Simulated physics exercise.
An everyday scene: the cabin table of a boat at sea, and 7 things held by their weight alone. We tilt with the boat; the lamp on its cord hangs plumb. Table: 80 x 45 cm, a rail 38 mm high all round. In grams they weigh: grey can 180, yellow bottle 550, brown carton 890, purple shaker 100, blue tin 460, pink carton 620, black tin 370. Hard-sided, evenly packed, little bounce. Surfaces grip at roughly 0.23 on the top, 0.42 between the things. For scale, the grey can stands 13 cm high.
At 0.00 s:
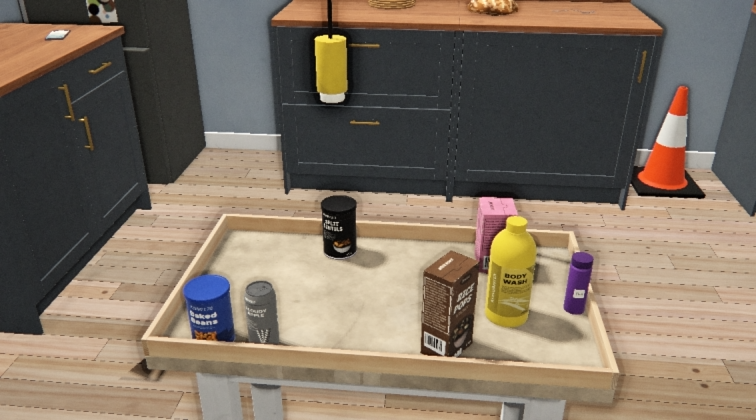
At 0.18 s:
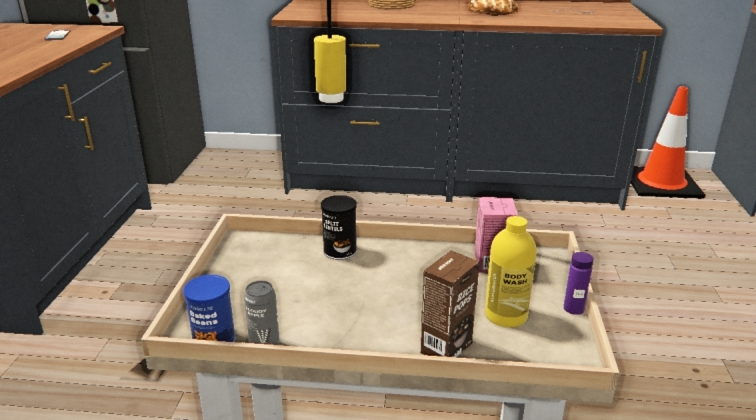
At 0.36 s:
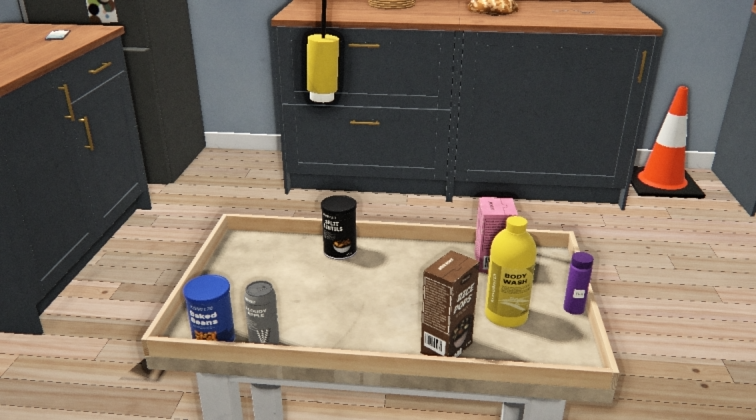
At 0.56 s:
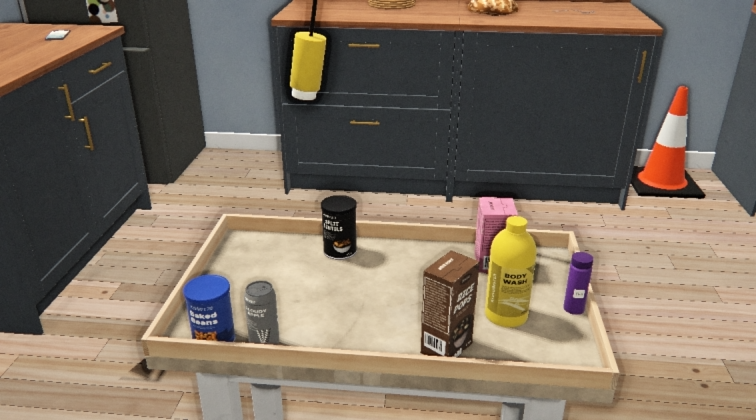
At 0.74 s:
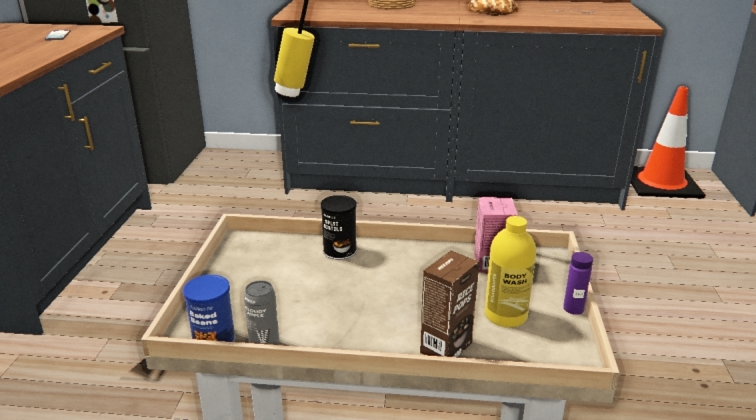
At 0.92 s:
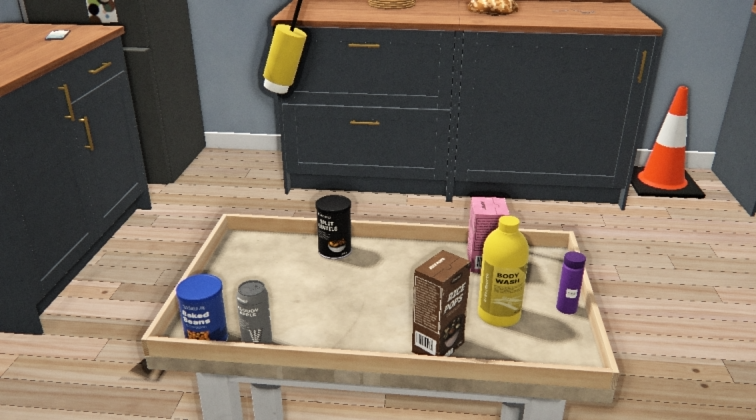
A yellow lamp on a dark cord hangs over a shallow wooden-railed table in a kitchen-like cabin, seen from slightly above. Blue and grey cans stand at left, a black tin at the back, and a brown carton, yellow bottle, pink carton and purple shaker at right. The lamp swings steadily left and slants while the view stays fixed, then the table items shift very slightly left.
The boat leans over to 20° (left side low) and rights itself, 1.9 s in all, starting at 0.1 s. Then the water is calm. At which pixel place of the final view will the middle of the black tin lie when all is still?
Look near (233, 222).
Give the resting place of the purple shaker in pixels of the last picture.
Near (358, 271).
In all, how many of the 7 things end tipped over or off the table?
In all, 0.
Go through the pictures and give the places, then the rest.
Boat level; black tin (339, 227); grey can (262, 318), in the first frame.
Boat level; brown carton (449, 308); purple shaker (578, 283), in the second frame.
Heel 3°, left side down; blue tin (211, 314); pink carton (495, 235), in the third frame.
Heel 10°, left side down; grey can (262, 318); yellow bottle (511, 270), in the fourth frame.
Heel 15°, left side down; brown carton (449, 308); purple shaker (578, 283), in the fifth frame.
Heel 19°, left side down; black tin (334, 227); blue tin (203, 314), in the sixth frame.
By 1.22 s, heel 18°, left side down; black tin 11 cm from its spot near (293, 225); pink carton 12 cm from its spot; brown carton 12 cm from its spot.
By 1.52 s, heel 10°, left side down; black tin 24 cm from its spot near (233, 222); pink carton 31 cm from its spot; brown carton 30 cm from its spot.
When it is over (2.5 s), not toppled but over 5 cm from the start, grey can, yellow bottle, brown carton, purple shaker, blue tin, pink carton and black tin. In the last view, black tin near (233, 222).
